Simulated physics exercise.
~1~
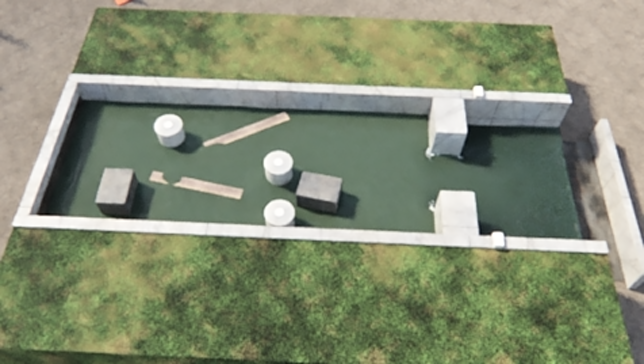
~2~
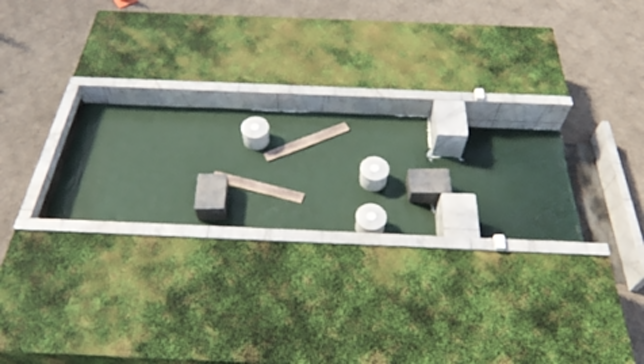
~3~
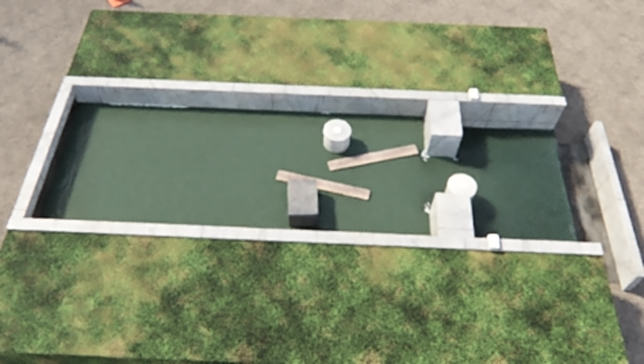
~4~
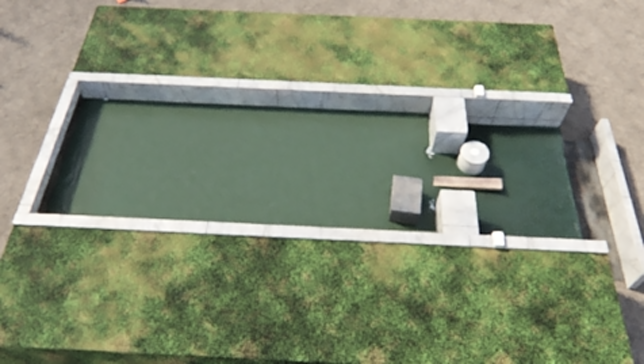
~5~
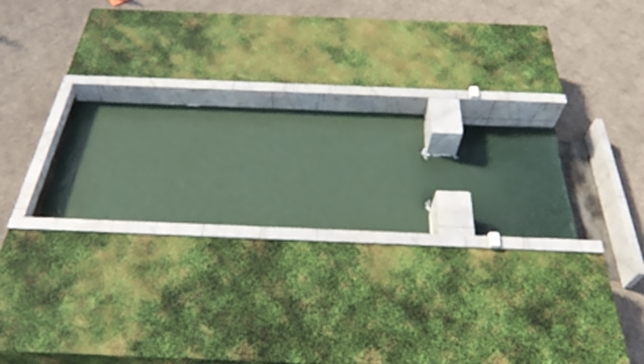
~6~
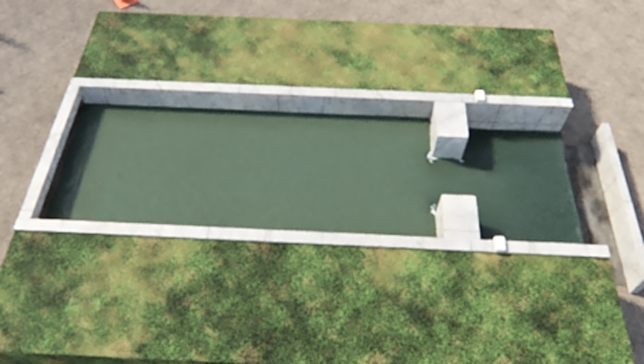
White tubs, wooden planks and dark grey blocks drift right along a walled channel of green water between strips of grass. They pass through the gap between two pale blocks and go out of sight, leaving the water clear.
